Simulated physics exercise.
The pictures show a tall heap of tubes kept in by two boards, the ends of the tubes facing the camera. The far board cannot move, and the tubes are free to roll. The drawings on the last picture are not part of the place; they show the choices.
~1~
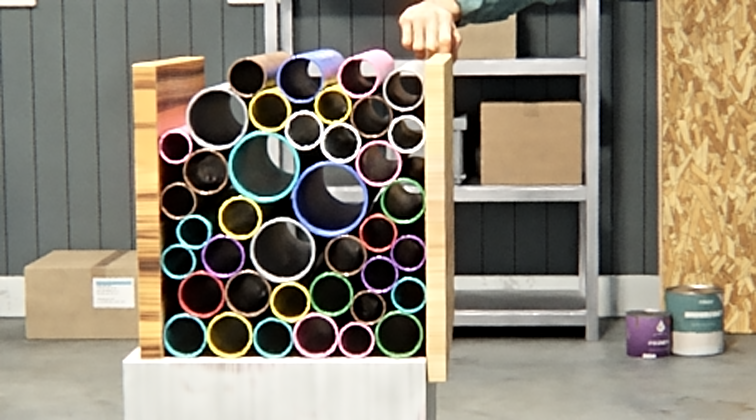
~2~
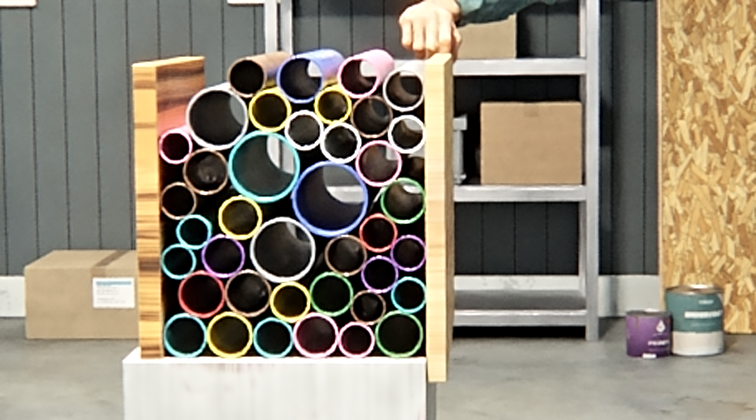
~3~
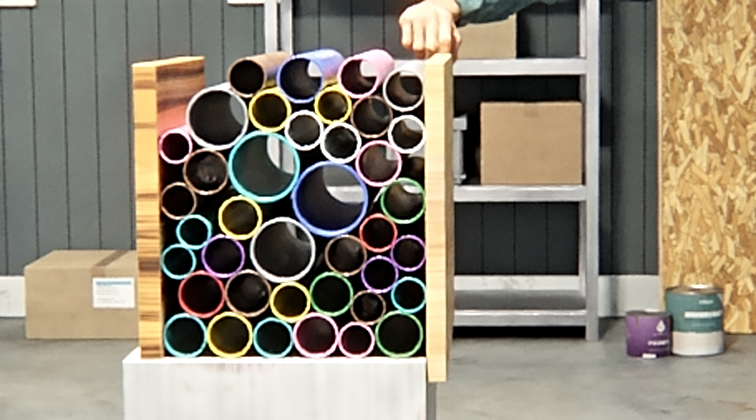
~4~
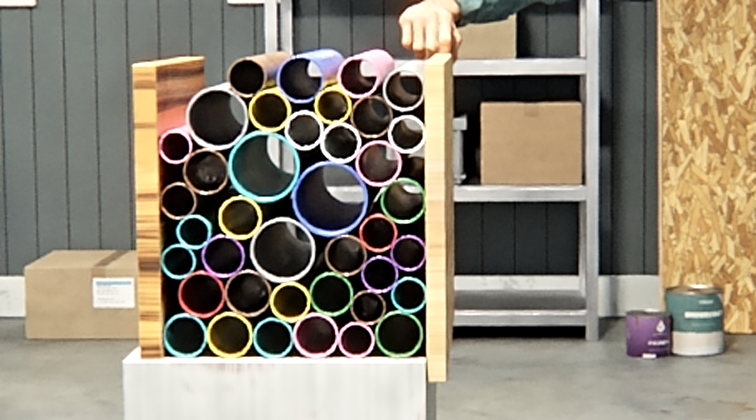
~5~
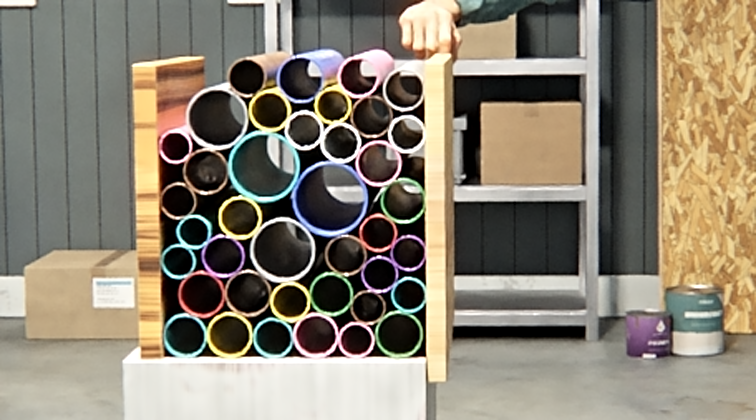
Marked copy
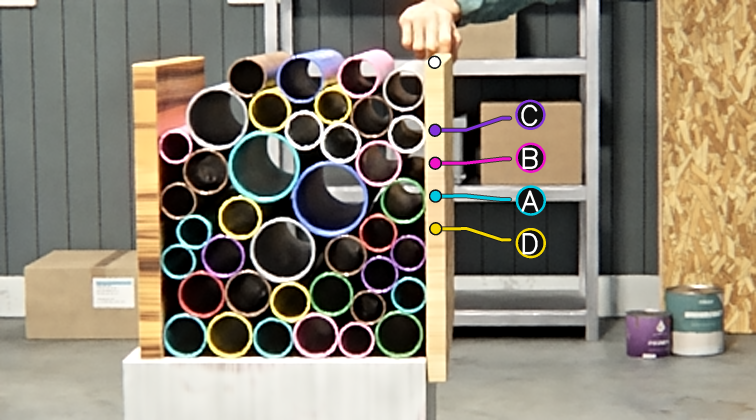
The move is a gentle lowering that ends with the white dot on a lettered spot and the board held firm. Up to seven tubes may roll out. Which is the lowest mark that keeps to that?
D is the limit.
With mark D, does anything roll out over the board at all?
At D: Yes.
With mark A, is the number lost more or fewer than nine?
It loses fewer than nine.
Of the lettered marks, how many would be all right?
Four of the four.
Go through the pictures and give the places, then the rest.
A brown tube (179, 201); a white tube (304, 130), in the first picture.
A white tube (304, 130); a pink tube (358, 77), in the second picture.
Side board (441, 203), in the third picture.
A green tube (399, 334); a purple tube (380, 274), in the fourth picture.
A grey tube (283, 251); a brown tube (179, 201), in the fifth picture.
On the marked copy, A at (435, 196); B at (435, 163); C at (435, 130); D at (436, 228); the white dot at (434, 62).
Following D. Soon after the start, top of the board (426, 136).
Later, top of the board (427, 222).
In the end, top of the board (427, 228), six out over the board.
As for the rest, A six out over the board; B one out over the board; C one out over the board.
